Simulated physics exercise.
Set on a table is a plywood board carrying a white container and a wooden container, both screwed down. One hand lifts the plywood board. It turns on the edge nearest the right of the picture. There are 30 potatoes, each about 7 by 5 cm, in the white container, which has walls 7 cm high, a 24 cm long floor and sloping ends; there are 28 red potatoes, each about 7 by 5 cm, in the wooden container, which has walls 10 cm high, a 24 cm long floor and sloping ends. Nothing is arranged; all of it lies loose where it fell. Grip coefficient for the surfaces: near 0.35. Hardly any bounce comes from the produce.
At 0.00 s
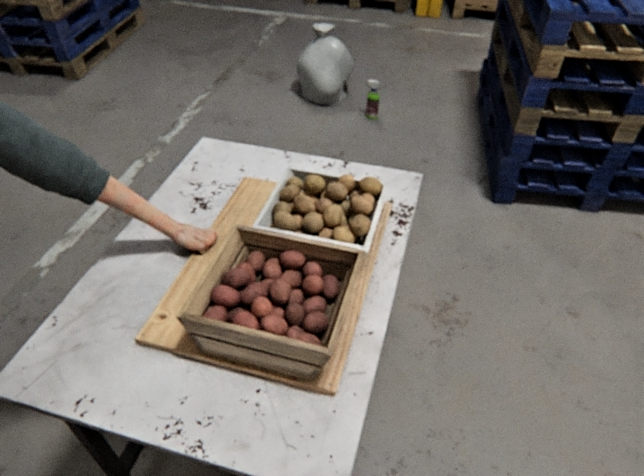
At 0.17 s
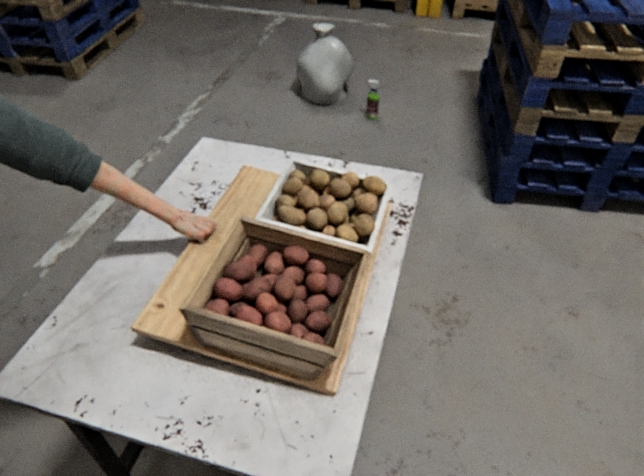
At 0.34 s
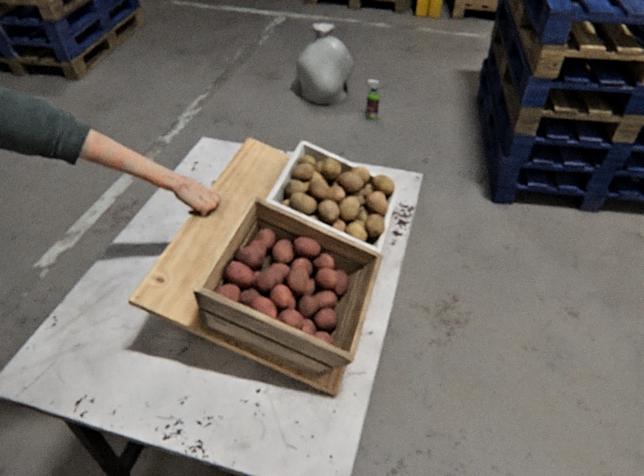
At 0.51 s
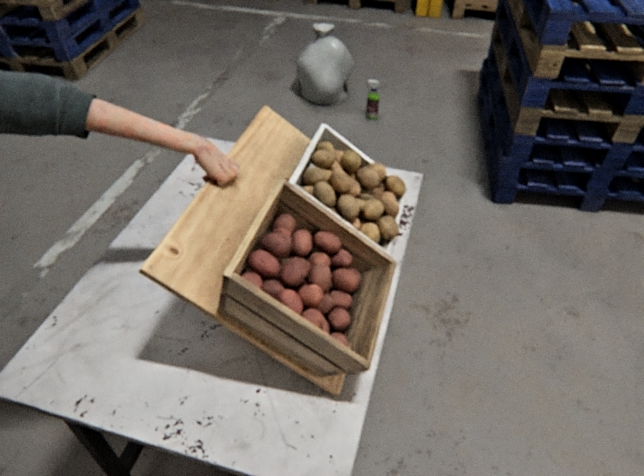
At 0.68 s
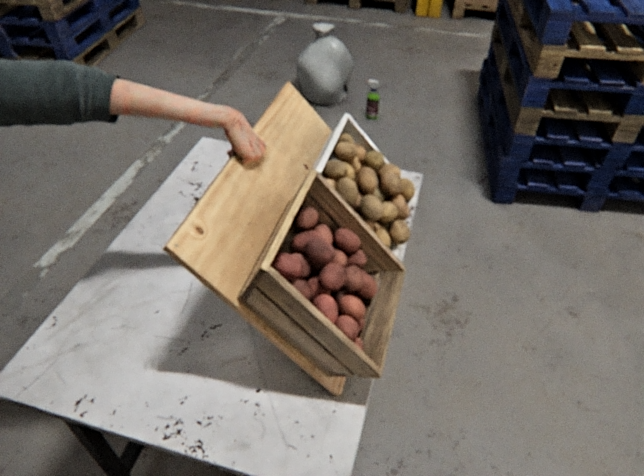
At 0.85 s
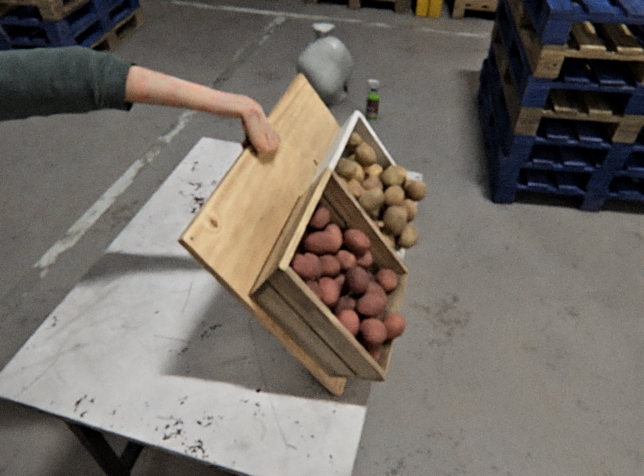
An arm in a dark green sleeve reaches from the left over a pale, marked table on a concrete warehouse floor, seen from above. Brown potatoes fill a white container behind a wooden one of red potatoes, both on a wooden board, with blue pallets at right and a grey bag behind. The hand raises the board's left side, tilting it steeply rightward with both containers, while the view stays still.
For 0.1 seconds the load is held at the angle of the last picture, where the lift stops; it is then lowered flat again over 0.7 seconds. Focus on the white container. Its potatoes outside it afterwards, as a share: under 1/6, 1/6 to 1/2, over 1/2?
1/6 to 1/2.
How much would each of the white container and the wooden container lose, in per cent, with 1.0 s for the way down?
Then the white container sheds 30 %, while the wooden container sheds 10 %.
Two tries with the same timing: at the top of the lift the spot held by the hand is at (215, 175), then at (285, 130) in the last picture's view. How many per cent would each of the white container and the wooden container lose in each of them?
Loss per try - white container 0 / 40 percent, wooden container 0 / 20 percent.
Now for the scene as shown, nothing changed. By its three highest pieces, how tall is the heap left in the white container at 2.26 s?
10 cm, more or less.
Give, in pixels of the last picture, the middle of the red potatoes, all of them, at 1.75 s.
Their middle is around (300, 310).
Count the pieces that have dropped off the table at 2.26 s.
Piece count: Some 10.
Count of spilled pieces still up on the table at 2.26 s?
About 0 of them.
After 1.07 s, tilt 49°; white container 26 in, 4 out and wooden container 26 in, 2 out.
After 1.36 s, tilt 20°; white container 22 in, 8 out and wooden container 26 in, 2 out.
After 1.75 s, tilt 0°; white container 22 in, 8 out and wooden container 26 in, 2 out.
When it is over (at 2.26 s), white container 22 in, 8 out and wooden container 26 in, 2 out. Asked share, 8 of 30, 27 per cent.
